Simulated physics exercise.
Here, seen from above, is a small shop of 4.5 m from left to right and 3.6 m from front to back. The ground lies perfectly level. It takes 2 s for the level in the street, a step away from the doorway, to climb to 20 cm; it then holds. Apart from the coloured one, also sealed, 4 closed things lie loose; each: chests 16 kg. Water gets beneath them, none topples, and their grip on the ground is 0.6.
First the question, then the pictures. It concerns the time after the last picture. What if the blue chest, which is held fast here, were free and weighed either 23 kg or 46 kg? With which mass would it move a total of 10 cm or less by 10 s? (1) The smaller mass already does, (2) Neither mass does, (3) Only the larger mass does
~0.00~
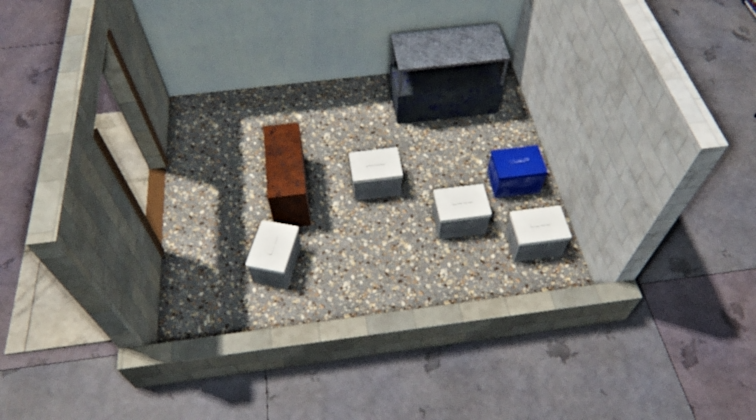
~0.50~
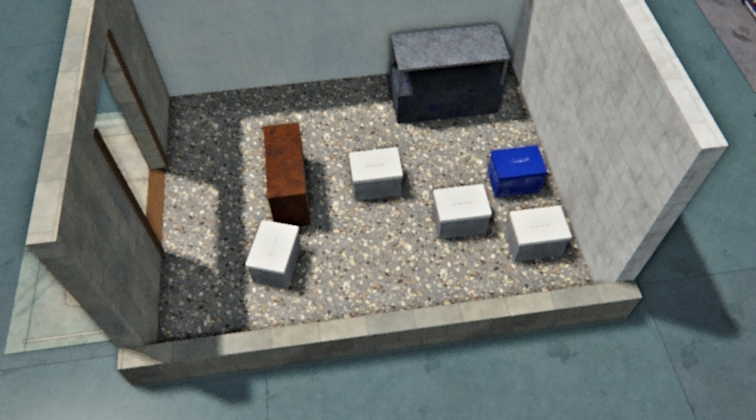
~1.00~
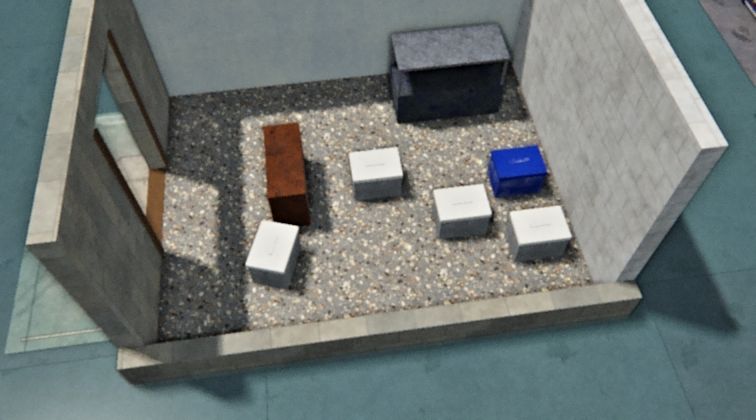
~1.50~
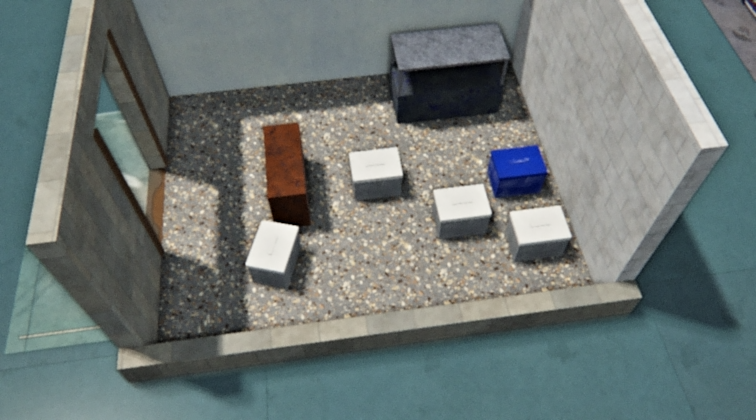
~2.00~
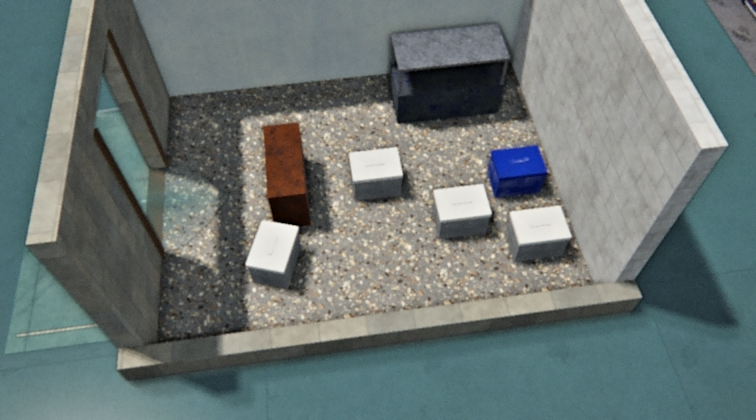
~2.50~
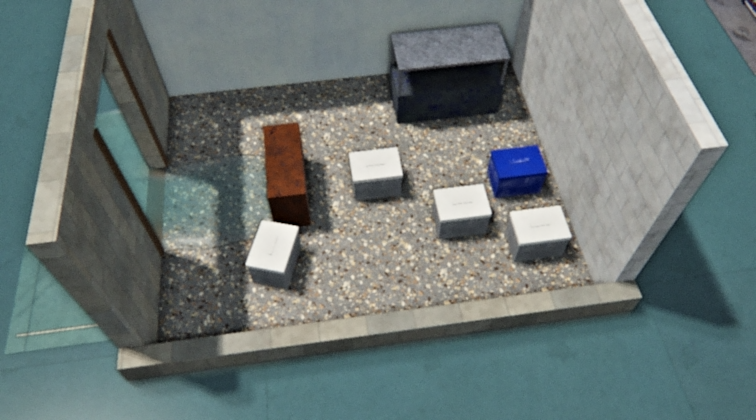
The smaller mass already does (1).
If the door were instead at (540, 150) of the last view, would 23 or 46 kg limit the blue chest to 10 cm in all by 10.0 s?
If so, only the heavier one succeeds.
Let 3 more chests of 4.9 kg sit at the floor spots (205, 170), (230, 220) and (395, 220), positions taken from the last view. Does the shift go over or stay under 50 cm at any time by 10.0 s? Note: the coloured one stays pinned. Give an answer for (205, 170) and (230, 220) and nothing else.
In the order given, beyond the mark and then beyond the mark.
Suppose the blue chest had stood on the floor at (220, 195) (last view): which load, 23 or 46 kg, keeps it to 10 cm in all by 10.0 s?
So heavier weight required.
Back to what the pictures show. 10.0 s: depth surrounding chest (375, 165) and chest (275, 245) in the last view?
Close to 7 and 7 centimetres.
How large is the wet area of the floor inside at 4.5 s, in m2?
Somewhere about 8.0 m2, give or take.
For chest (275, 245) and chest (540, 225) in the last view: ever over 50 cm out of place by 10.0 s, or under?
First above the mark, then below the mark.
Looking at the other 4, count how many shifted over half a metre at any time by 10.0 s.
Result: 1.
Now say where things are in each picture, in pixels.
The first picture shows the blue chest at (519, 161) rests on the ground; water covers 0.0 m2; 0 of 5 have shifted.
The second picture shows the blue chest at (519, 161) rests on the ground; 0.0 m2 under water; 0 of 5 have shifted.
The third picture shows the blue chest at (519, 161) rests on the ground; water covers 0.0 m2; 0 of 5 have shifted.
The fourth picture shows the blue chest at (519, 161) rests on the ground; 0.0 m2 under water; 0 of 5 have shifted.
The fifth picture shows the blue chest at (519, 161), on the bottom; water covers 0.5 m2; 0 of 5 have shifted.
The sixth picture shows the blue chest at (519, 161) rests on the ground; water covers 1.4 m2; 0 of 5 have shifted.
After 3.5 s the blue chest would be 0 cm from its start with 23 kg and 0 cm from its start with 46 kg; 0 cm of water round it then.
After 4.5 s the blue chest would be 0 cm from its start with 23 kg and 0 cm from its start with 46 kg; 0 cm of water round it then.
After 7.0 s the blue chest would be 0 cm from its start with 23 kg and 0 cm from its start with 46 kg; 2 cm of water round it then.
After 10.0 s the blue chest would be 0 cm from its start with 23 kg and 0 cm from its start with 46 kg; 8 cm of water round it then.
